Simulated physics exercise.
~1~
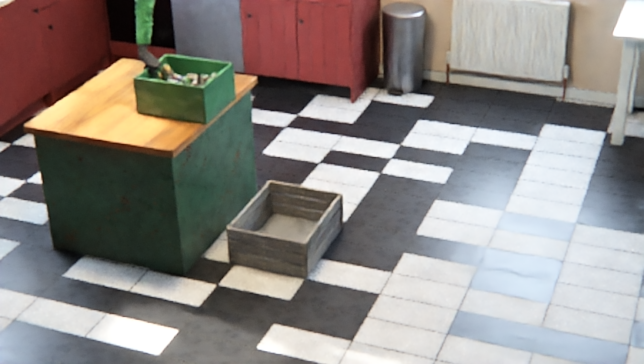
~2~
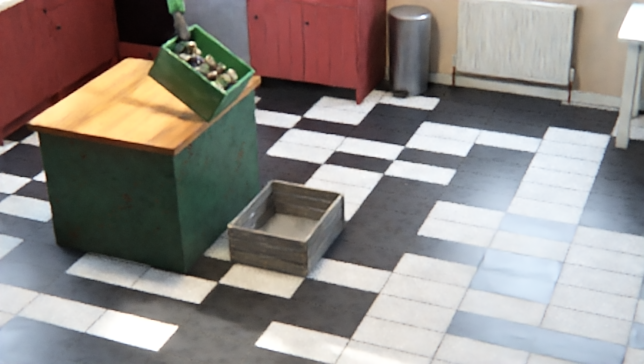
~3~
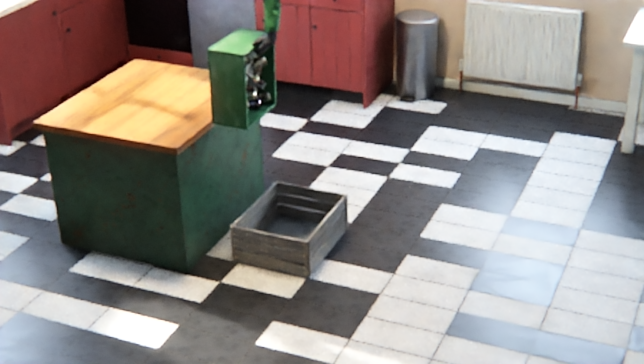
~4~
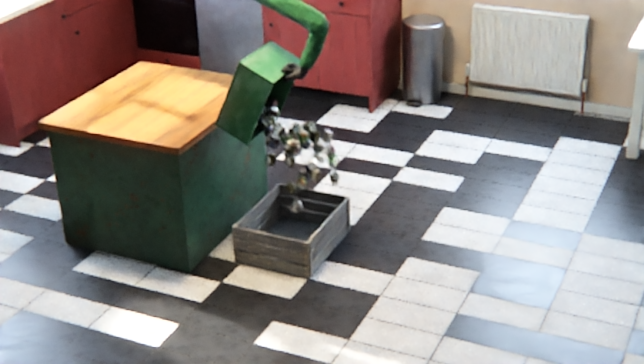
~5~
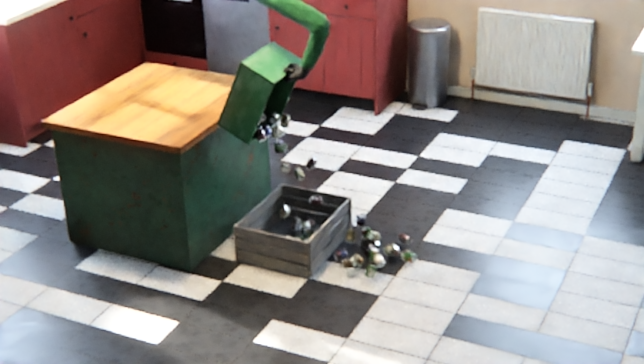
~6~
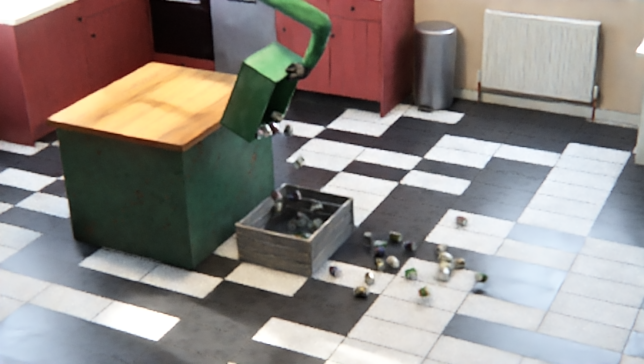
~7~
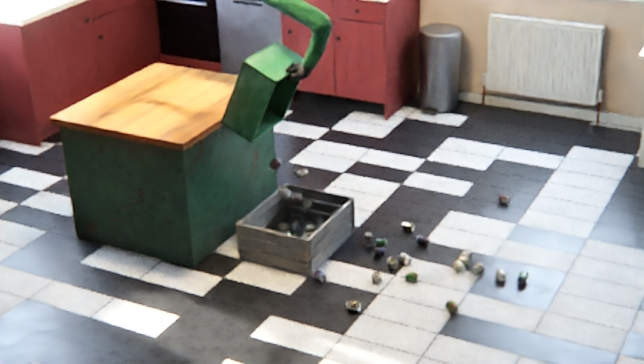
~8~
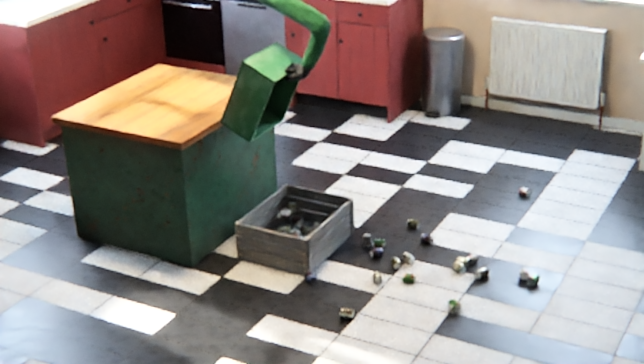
The footage shows a green mechanical arm lifting a green crate of mini cans from a wooden-topped bench and tipping it over a grey tote on a checkered kitchen floor. Many cans land inside, while others spill past it to the right and scatter across the tiles.
